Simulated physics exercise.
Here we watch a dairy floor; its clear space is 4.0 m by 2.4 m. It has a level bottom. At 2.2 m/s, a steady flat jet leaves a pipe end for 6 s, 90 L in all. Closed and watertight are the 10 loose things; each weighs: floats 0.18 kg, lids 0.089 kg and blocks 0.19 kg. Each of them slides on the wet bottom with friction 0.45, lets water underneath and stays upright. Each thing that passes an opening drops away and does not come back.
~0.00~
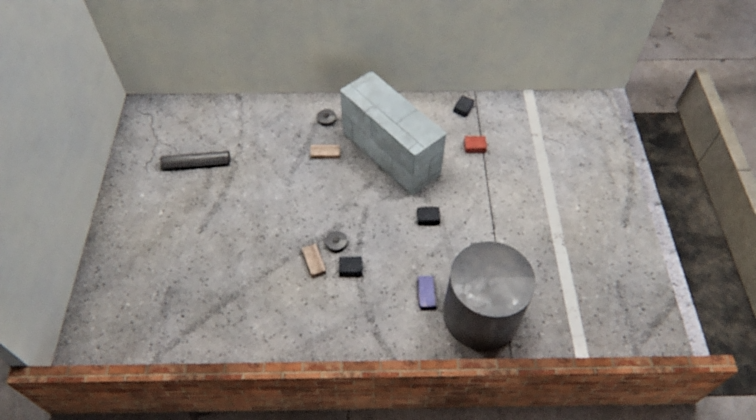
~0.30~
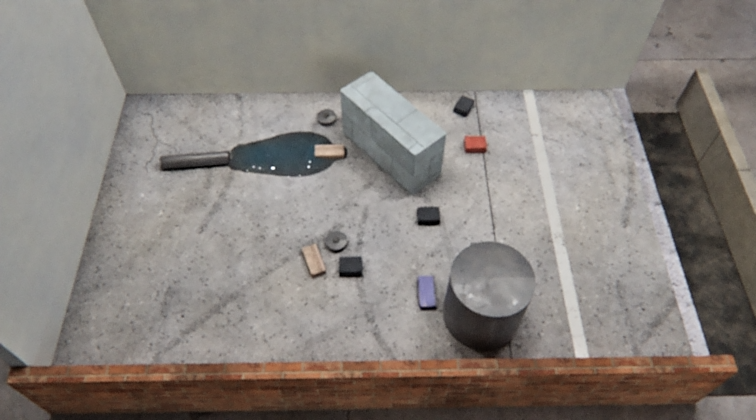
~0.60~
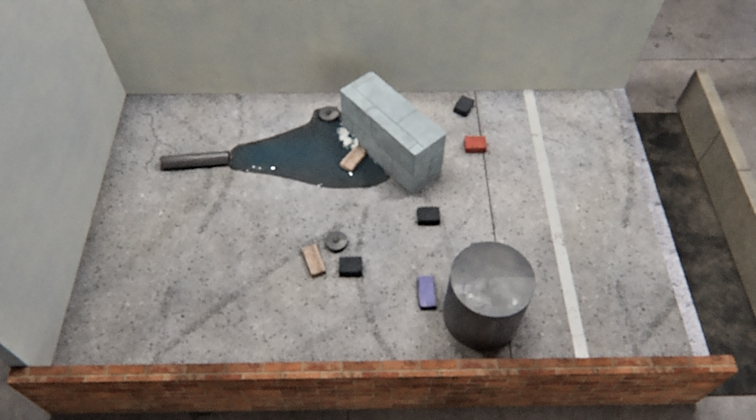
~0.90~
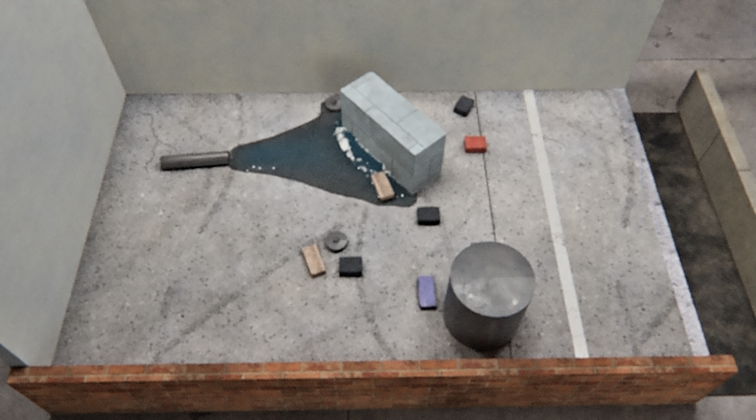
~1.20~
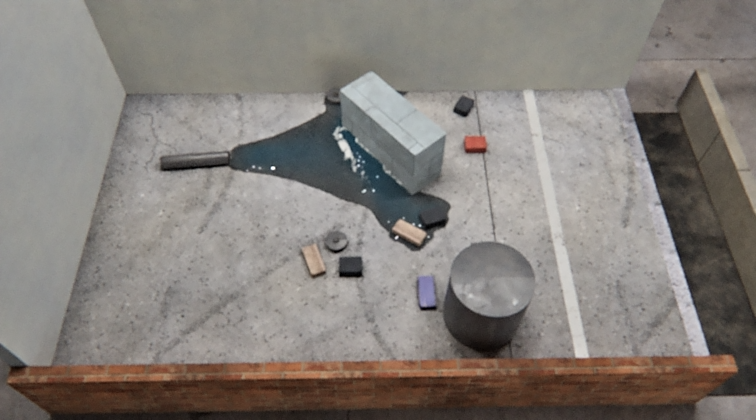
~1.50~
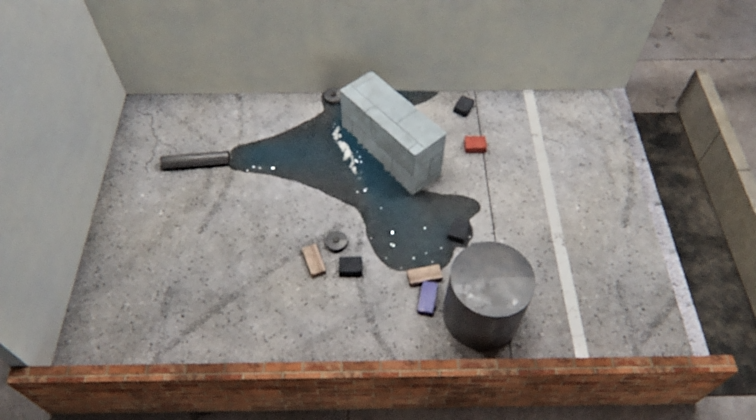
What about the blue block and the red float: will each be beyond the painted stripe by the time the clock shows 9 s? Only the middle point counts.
By the centre rule, the blue block makes it across and the red float doesn't make it across.
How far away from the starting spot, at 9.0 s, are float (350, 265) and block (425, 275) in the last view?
Distances, as listed: 60 cm then 140 cm.
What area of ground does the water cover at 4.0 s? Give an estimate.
4.0 m2.
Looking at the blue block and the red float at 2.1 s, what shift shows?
By then roughly 20 cm and 0 cm, respectively.
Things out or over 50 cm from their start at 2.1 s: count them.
2.
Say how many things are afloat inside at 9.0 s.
My tally comes to 3.
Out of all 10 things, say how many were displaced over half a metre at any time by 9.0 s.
The total is 7.
After 2.1 s the blue block is near (434, 323), 0.2 m from its start, aground; the red float is near (476, 142), 0.0 m from its start, aground; 0 of 10 are over the mark; 1 afloat.
After 4.0 s the blue block is near (506, 361), 0.7 m from its start, afloat; the red float is near (477, 144), 0.0 m from its start, aground; 1 of 10 are over the mark; 4 afloat.
After 6.3 s the blue block is near (705, 334), 1.8 m from its start, afloat; the red float is near (482, 151), 0.1 m from its start, aground; 3 of 10 are over the mark; 2 afloat.
After 9.0 s the blue block has gone out; the red float is near (492, 171), 0.3 m from its start, aground; 3 of 10 are over the mark; 3 afloat.
